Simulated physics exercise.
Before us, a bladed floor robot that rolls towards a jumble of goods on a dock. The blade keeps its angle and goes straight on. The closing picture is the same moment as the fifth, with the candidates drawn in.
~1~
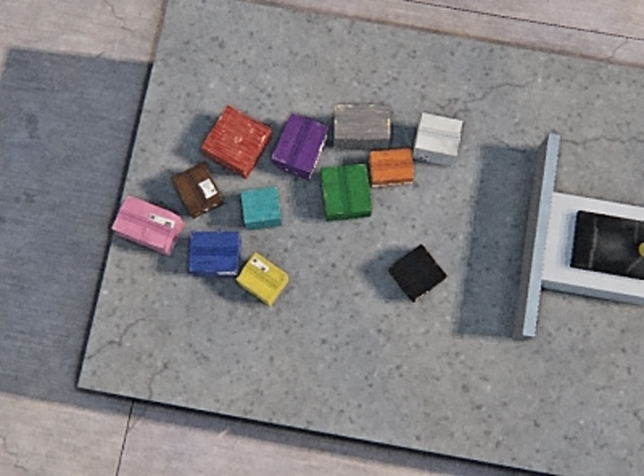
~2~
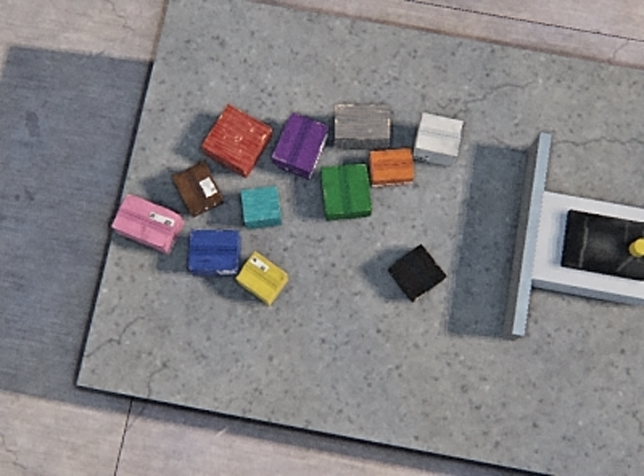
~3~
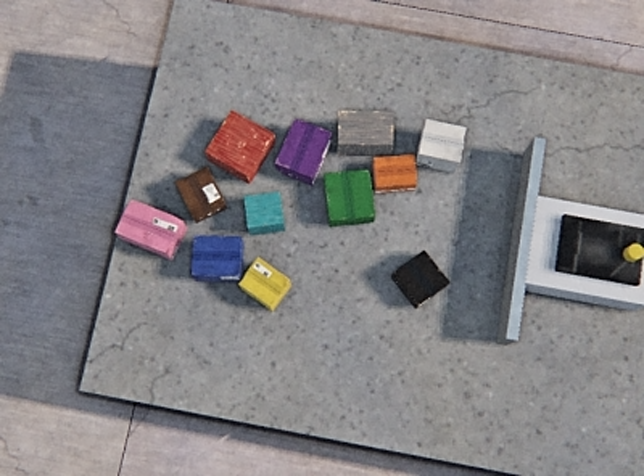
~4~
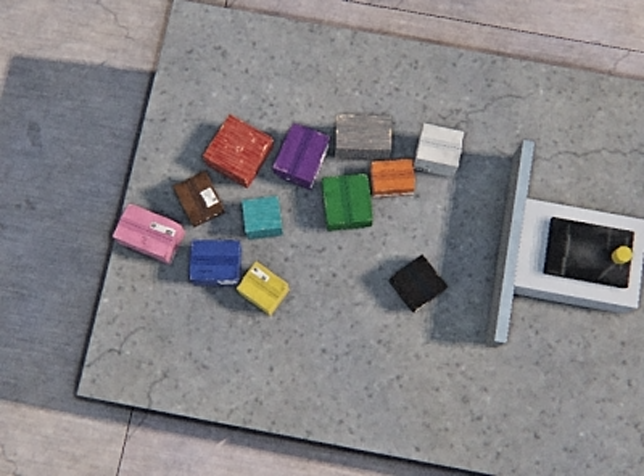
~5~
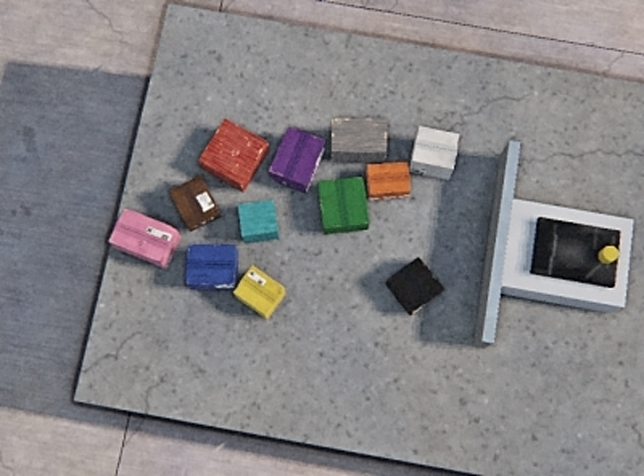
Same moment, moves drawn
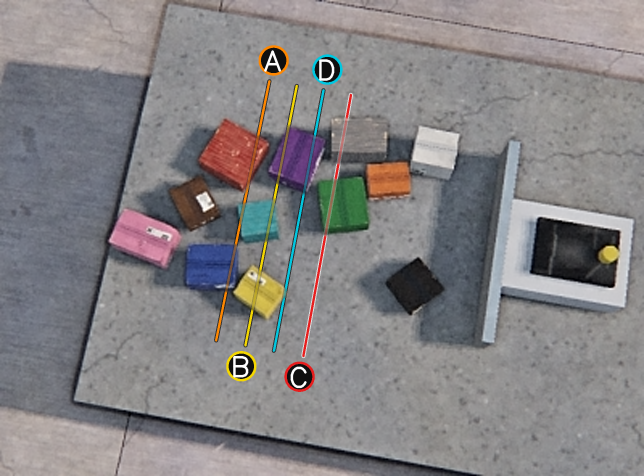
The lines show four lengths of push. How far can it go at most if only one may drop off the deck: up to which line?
Line A.
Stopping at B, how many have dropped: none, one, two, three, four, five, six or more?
By then, none.
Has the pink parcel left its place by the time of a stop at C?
No.
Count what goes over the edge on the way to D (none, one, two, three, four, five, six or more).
The count is none.
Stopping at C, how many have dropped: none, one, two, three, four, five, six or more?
The count is none.
On the marked copy, A at (244, 206); B at (272, 211); C at (328, 221); D at (300, 216).
With A. Early on, robot (476, 235); grey crate (346, 137); white parcel (393, 146).
Further on, robot (383, 218); red crate (175, 165); purple parcel (217, 147).
At the end, robot (312, 206); red crate (134, 157); pink parcel (115, 244); none fallen.
As for the rest, B is within the limit but short; C is within the limit but short; D is within the limit but short.
